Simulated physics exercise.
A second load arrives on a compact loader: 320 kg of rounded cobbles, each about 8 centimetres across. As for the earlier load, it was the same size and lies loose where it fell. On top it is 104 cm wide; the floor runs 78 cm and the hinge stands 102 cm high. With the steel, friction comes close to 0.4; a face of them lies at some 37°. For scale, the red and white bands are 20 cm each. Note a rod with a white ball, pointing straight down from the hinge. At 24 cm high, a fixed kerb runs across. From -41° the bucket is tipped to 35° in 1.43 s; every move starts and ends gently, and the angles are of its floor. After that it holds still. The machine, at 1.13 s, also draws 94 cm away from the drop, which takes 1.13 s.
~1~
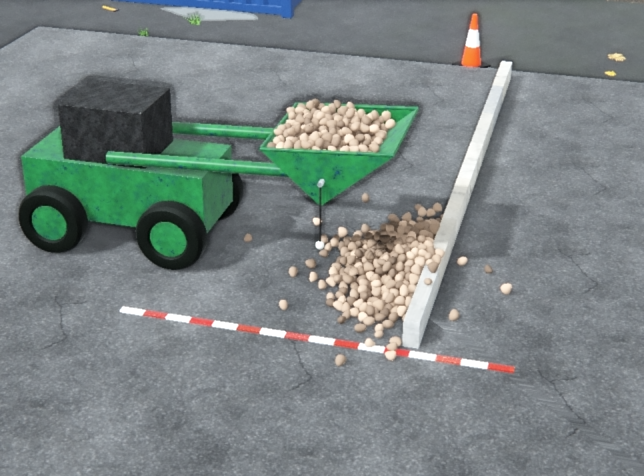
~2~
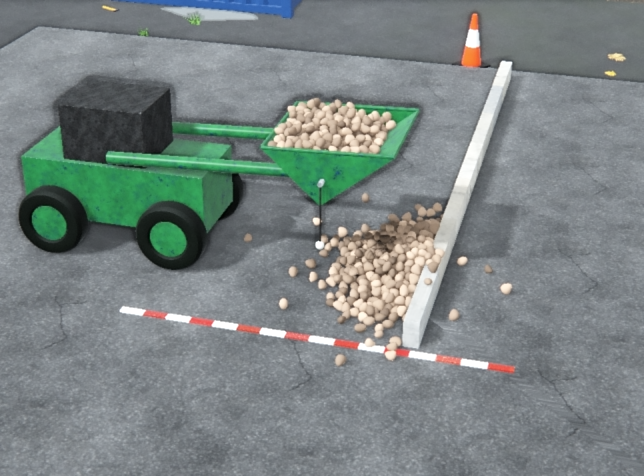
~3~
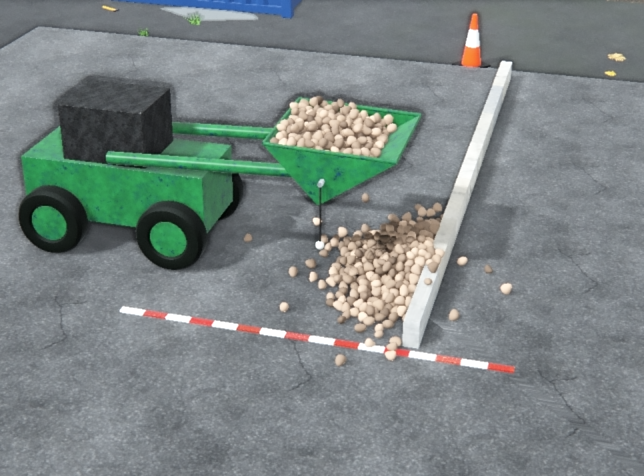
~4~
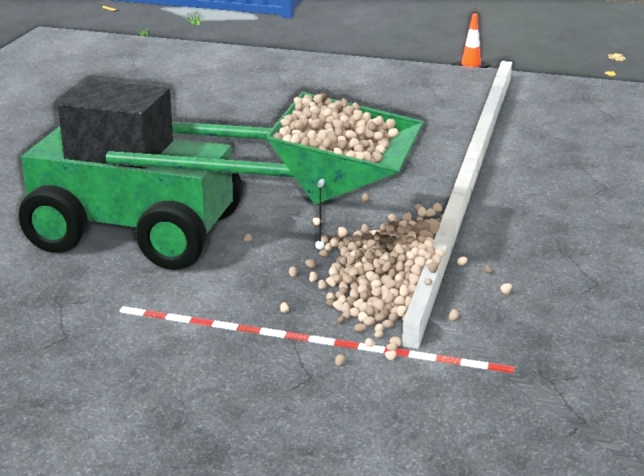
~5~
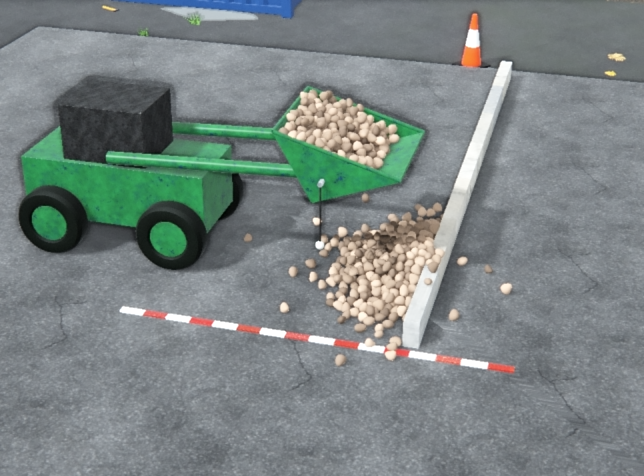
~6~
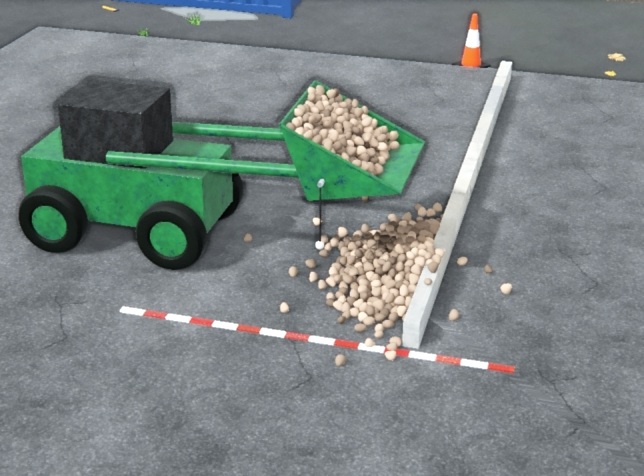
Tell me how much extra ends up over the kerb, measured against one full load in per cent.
The extra comes to about 9 percent of a load.
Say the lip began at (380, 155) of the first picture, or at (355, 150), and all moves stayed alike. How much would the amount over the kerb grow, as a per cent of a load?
The first would add around 5 per cent, the second around 0 per cent.
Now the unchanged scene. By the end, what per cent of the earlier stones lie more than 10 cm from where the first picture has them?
I'd say roughly 10 per cent of them.
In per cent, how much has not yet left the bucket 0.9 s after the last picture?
25 %.
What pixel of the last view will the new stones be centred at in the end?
The middle lies near (383, 251) in the last picture.
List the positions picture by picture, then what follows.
Lip at (393, 155), floor tilted -41°, highest stones at (328, 110). The earlier load is highest near (423, 245), 30 cm above ground level, 100 % on this side of the kerb, 1 % over the kerb, in the first picture.
Lip at (394, 157), floor tilted -39°, highest stones at (323, 111), in the second picture.
The bucket is at -35°, its lip at (396, 163); the top of the load is at (323, 108), in the third picture.
Lip at (399, 171), floor tilted -29°, highest stones at (312, 106), in the fourth picture.
The bucket is at -21°, its lip at (401, 181); the top of the load is at (315, 100), in the fifth picture.
The bucket is at -12°, its lip at (401, 193); the top of the load is at (320, 97), in the sixth picture.
Then, 0.5 s after the last picture the floor is at 23°; in per cent of one load, 100 in the bucket, 100 on this side of the kerb, 1 over the kerb; the foremost stones are at (456, 274).
Then, 0.9 s after the last picture the floor is at 35°; in per cent of one load, 25 in the bucket, 173 on this side of the kerb, 3 over the kerb; the foremost stones are at (470, 264).
Then, 2.1 s after the last picture the floor is at 35°; in per cent of one load, 0 in the bucket, 192 on this side of the kerb, 9 over the kerb; the foremost stones are at (524, 283).
Then, 4.6 s after the last picture the floor is at 35°; in per cent of one load, 0 in the bucket, 192 on this side of the kerb, 10 over the kerb; the foremost stones are at (524, 283). Net gain over the kerb, 9.
